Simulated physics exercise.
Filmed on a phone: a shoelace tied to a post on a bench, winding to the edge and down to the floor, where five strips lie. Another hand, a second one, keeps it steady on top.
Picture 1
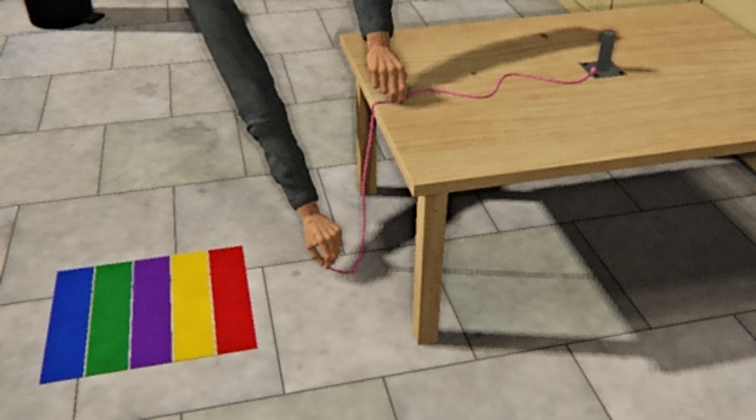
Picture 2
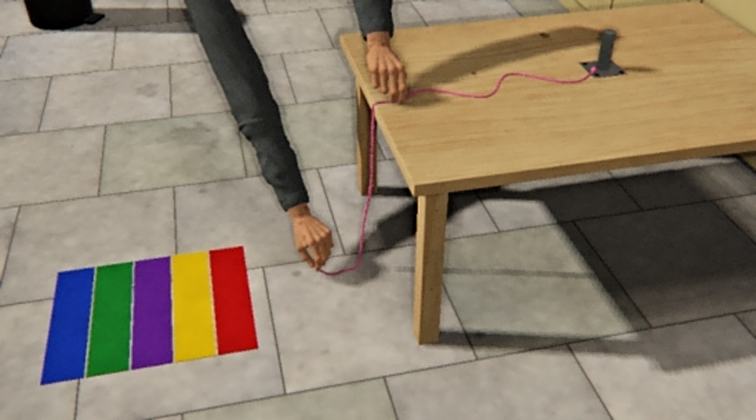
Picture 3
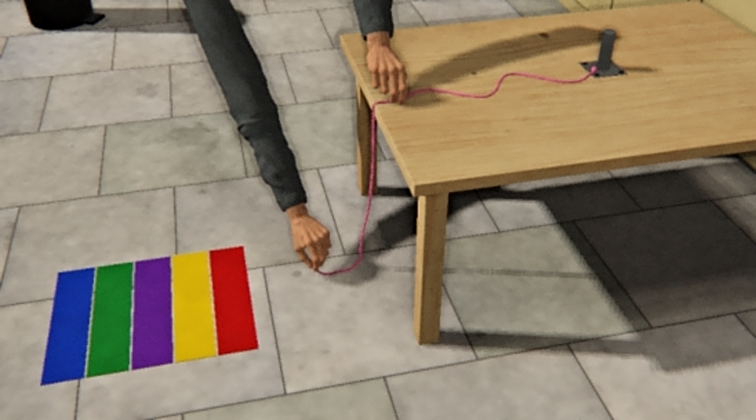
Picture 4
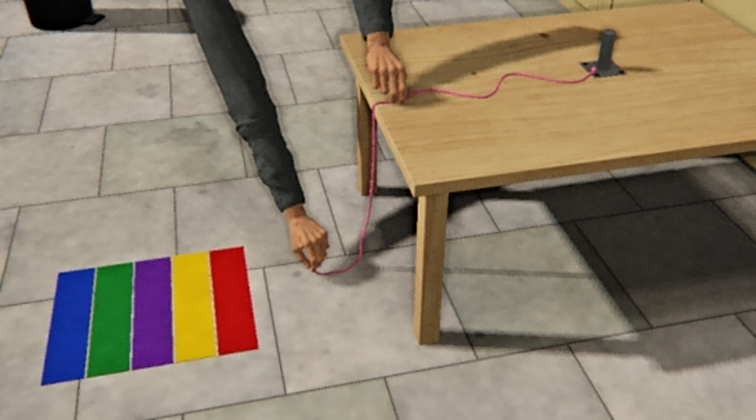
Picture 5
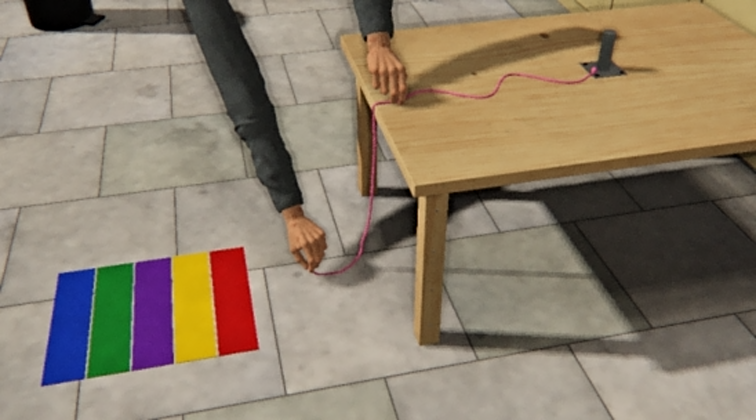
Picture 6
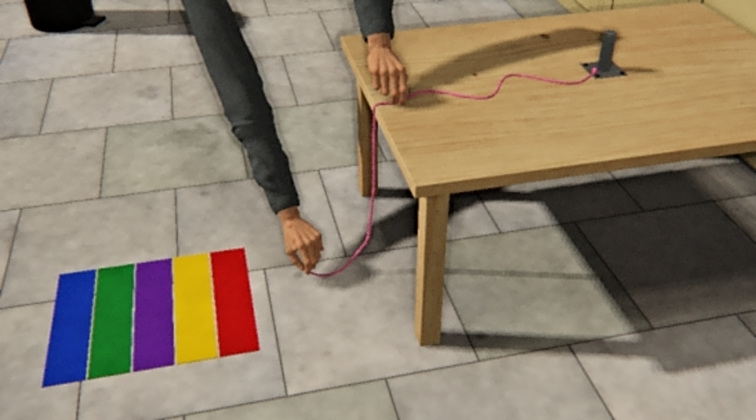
On the tiled floor beside a table, a hand draws a pink cord's end slightly left.
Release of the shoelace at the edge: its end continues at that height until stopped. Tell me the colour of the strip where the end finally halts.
It halts over purple.
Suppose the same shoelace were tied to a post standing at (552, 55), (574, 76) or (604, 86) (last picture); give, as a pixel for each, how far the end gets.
Try by try: (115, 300), (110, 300) and (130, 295).
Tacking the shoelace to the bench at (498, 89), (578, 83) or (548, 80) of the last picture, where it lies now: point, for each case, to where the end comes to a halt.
It comes to rest around (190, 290), (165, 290) and (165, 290) respectively.
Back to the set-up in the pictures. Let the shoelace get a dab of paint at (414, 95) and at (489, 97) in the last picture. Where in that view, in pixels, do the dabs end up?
They end up around (374, 108) and around (448, 93).
Soon after, end near (222, 283); over red.
After that, end near (178, 289); over yellow.
At the stop, end near (153, 293); over purple. It halts on the purple strip.
